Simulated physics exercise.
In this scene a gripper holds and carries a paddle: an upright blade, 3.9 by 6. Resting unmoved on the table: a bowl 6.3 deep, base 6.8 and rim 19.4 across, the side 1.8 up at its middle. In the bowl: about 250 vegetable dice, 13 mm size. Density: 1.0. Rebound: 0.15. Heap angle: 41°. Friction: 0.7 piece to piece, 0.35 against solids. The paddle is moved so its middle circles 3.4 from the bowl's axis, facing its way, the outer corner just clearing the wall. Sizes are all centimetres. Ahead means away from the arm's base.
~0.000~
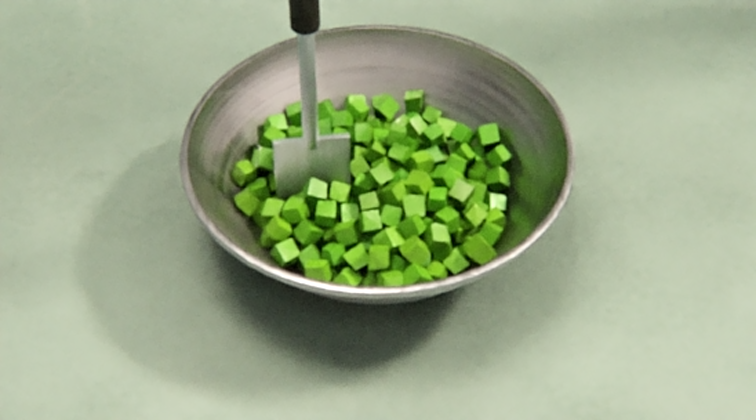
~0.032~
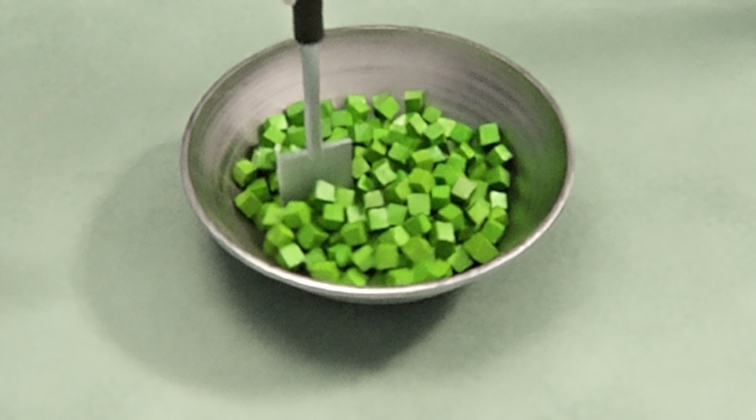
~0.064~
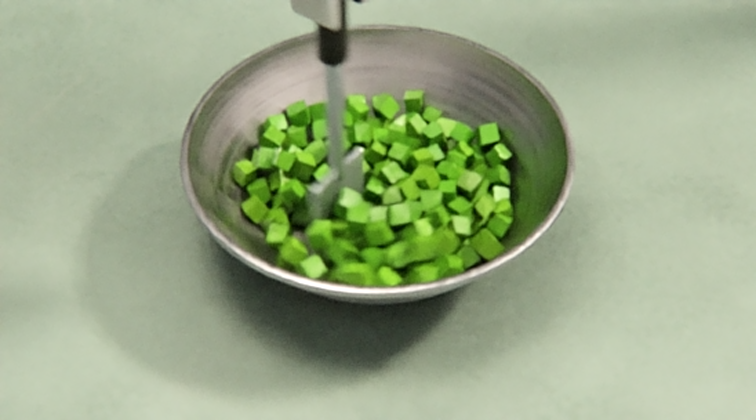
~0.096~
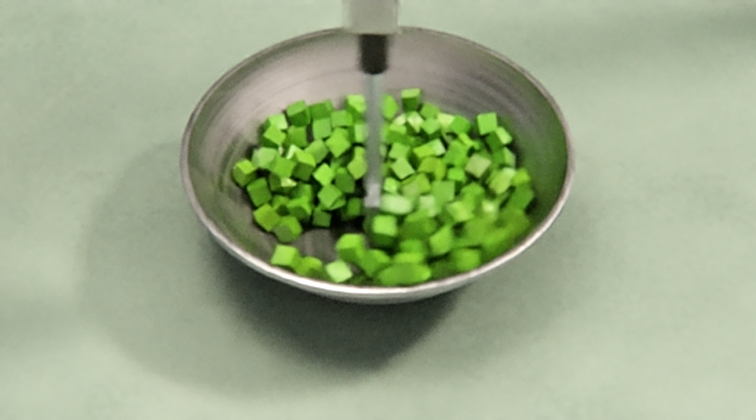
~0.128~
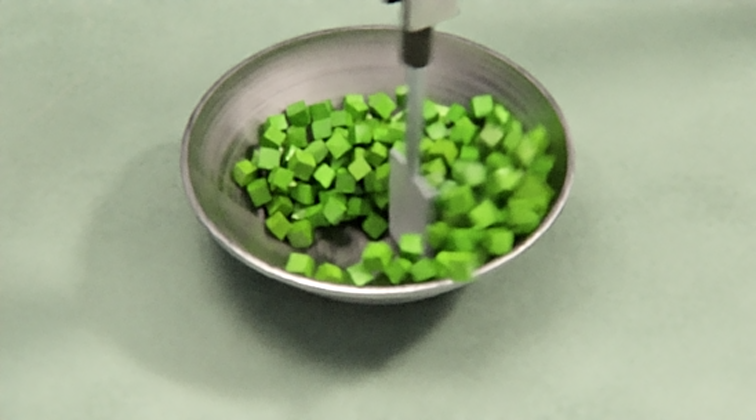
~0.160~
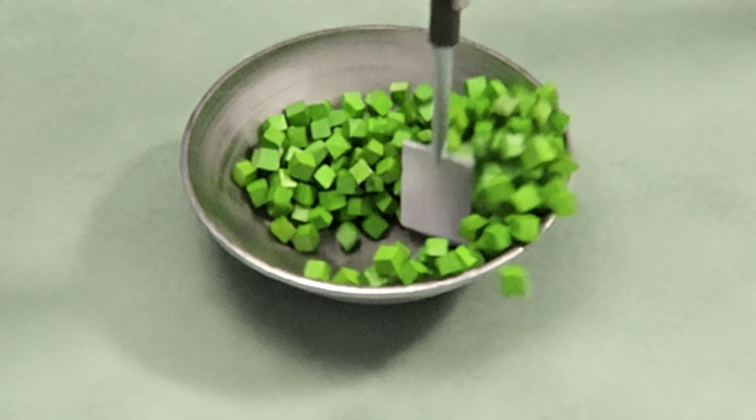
A gripper-held paddle sweeping through green cubes in a metal bowl, pushing them rightward into a heap, one cube crossing the rim.
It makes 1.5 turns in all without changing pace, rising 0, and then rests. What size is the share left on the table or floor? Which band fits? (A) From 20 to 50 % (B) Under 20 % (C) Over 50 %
(A) From 20 to 50 %.
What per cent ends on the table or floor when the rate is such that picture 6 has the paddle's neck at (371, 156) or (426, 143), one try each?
About 10 per cent, then about 25 per cent.
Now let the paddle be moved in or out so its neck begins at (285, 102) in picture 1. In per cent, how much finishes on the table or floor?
Table or floor share: Near 55 %.
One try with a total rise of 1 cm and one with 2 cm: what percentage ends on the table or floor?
I'd say some 30 per cent, and some 30 per cent.
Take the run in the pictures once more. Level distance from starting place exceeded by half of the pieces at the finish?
About 10 cm.
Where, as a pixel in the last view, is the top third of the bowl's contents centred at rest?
Centre, approx.: (465, 144).
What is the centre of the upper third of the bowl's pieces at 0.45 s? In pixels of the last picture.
I'd point to about (335, 249).
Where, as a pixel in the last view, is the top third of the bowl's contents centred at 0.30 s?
(325, 63), roughly.
After 0.30 s, 295° round, highest piece 10 above the table; 208 in the bowl, 13 on the table or floor, 30 in flight or on the tool.
After 0.45 s, 84° round, highest piece 8 above the table; 176 in the bowl, 65 on the table or floor, 10 in flight or on the tool.
After 0.72 s, 180° round, highest piece 7 above the table; 167 in the bowl, 84 on the table or floor.
After 1.42 s, 180° round, highest piece 7 above the table; 167 in the bowl, 84 on the table or floor.
In the end, 167 in the bowl, 84 on the table or floor. That is 33 % on the table or floor.
